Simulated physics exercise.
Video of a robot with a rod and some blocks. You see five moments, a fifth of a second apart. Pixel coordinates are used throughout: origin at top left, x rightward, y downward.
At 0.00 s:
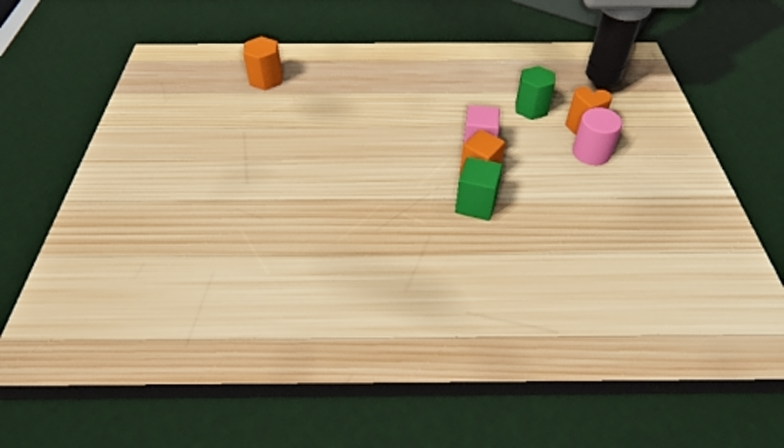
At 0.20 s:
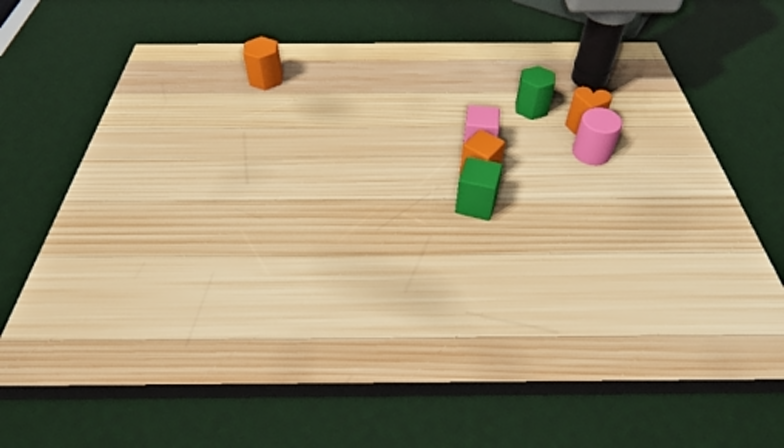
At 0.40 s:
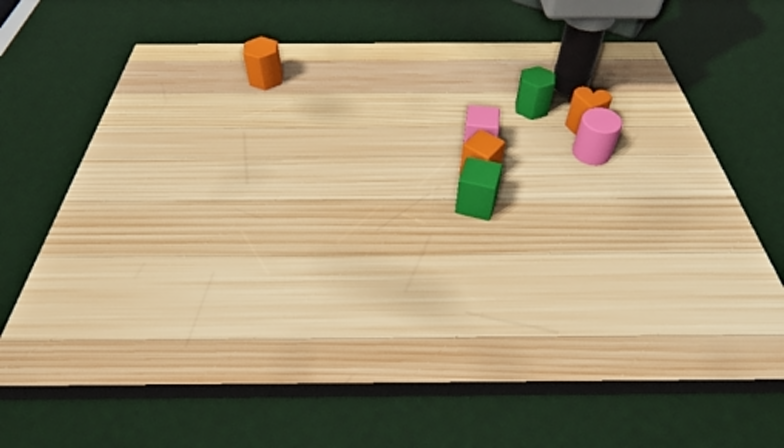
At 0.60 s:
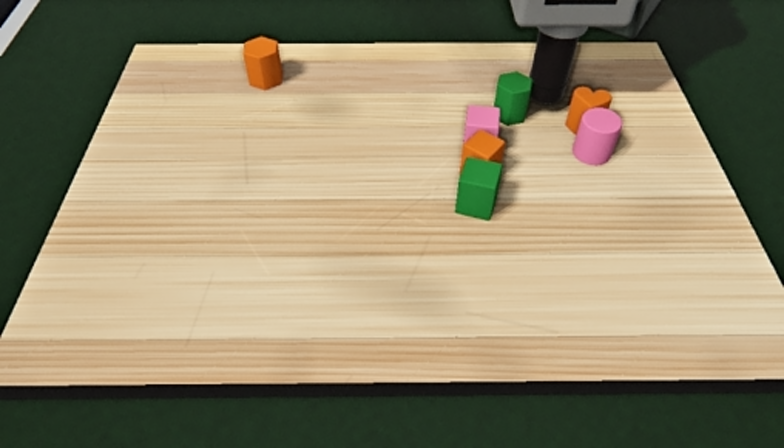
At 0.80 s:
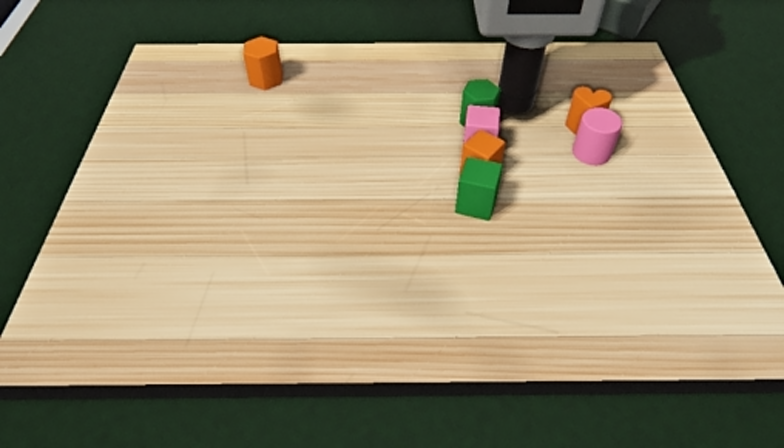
A robot's dark rod moves left and pushes the green hexagon behind the pink square.
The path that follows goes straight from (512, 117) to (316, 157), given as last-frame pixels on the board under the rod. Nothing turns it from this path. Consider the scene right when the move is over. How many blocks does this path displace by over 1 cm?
There will be one block displaced.
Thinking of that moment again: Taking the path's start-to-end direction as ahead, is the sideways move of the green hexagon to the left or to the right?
Out to the right.
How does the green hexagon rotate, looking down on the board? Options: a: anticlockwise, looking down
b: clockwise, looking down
It's b.
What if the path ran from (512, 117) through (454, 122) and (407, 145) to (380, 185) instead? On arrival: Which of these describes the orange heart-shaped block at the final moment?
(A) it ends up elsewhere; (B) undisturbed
The one that fits is B, undisturbed.
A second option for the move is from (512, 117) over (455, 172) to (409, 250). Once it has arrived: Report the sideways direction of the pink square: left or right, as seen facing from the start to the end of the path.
Heads right.
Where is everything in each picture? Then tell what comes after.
The first picture shows rod's lower end at (603, 76); green hexagon at (539, 75); pink square at (483, 115).
The second picture shows rod at (589, 80); blocks still.
The third picture shows rod at (569, 86); blocks still.
The fourth picture shows rod at (545, 94); green hexagon at (515, 81).
The fifth picture shows rod at (515, 103); green hexagon at (482, 88); pink square at (483, 115).
On the path given first. One third of the way, rod at (449, 115); green hexagon at (414, 93), turned 40° clockwise.
Two thirds of the way, rod at (382, 129); green hexagon at (359, 91), turned 90° clockwise.
At the end, rod at (314, 143); green hexagon at (353, 90), turned 105° clockwise; pink square still.
